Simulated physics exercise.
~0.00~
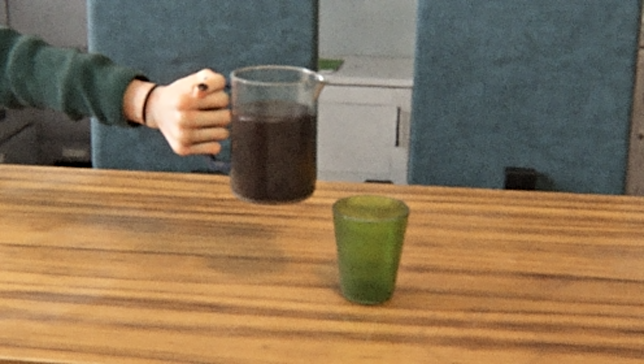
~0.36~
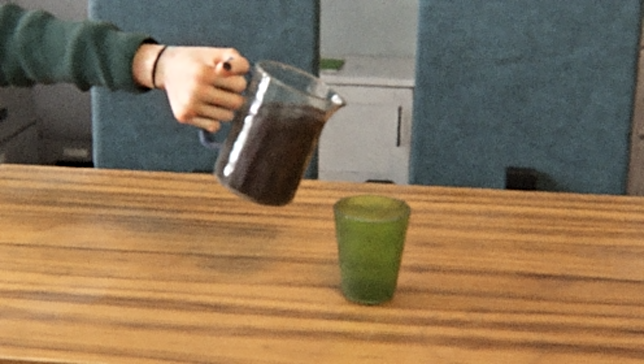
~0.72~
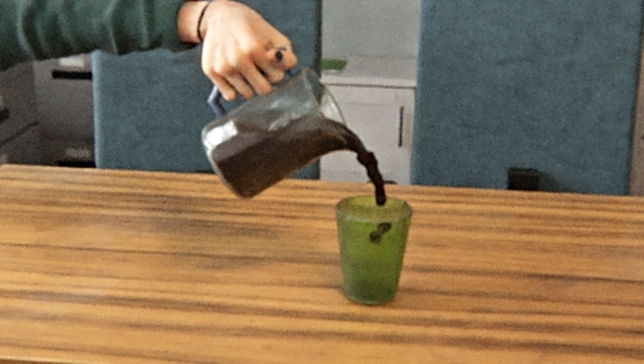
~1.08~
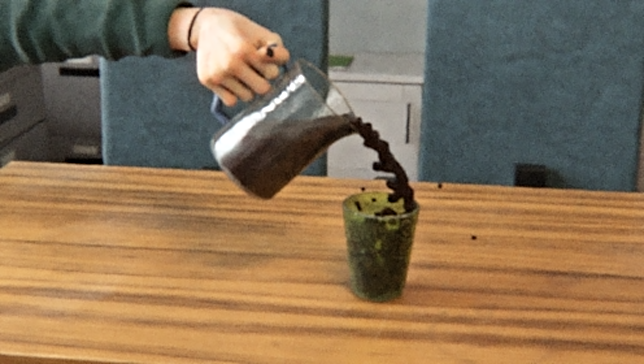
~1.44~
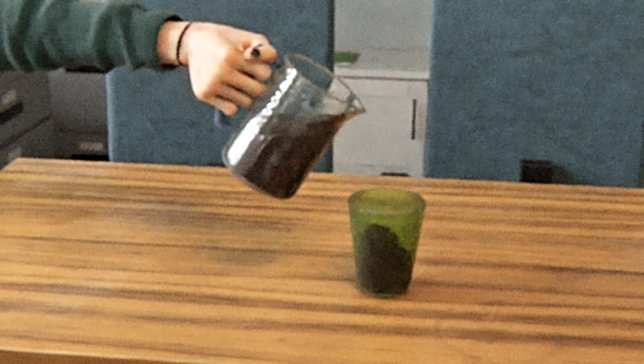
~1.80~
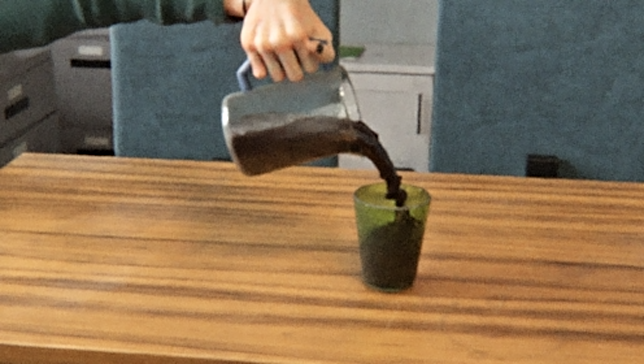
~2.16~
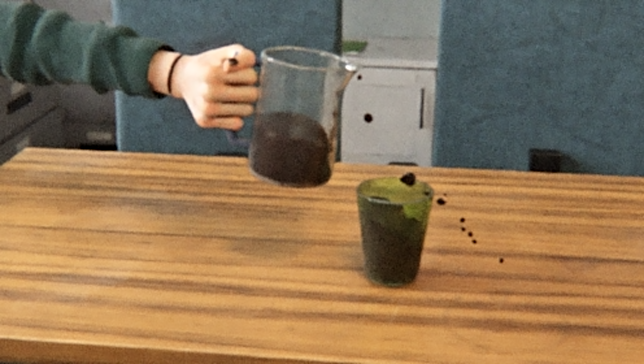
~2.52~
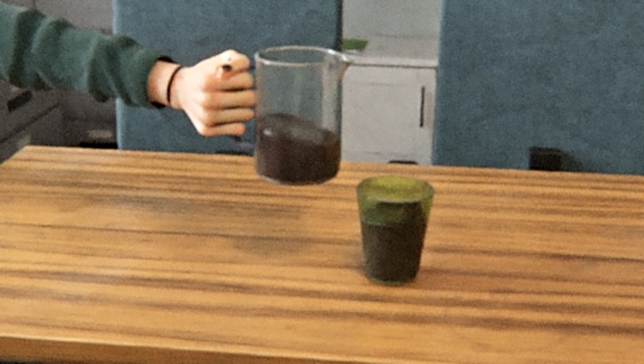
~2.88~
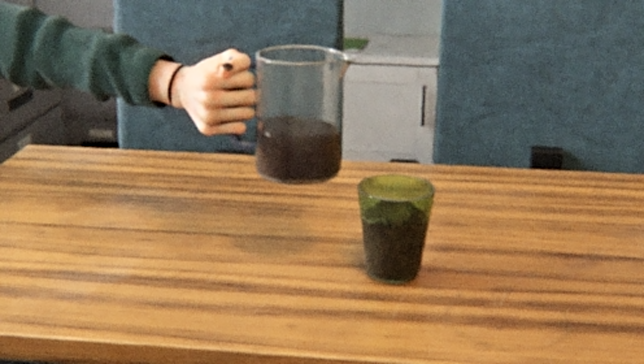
A hand tilts a glass jug twice, partly filling a green glass with dark liquid.
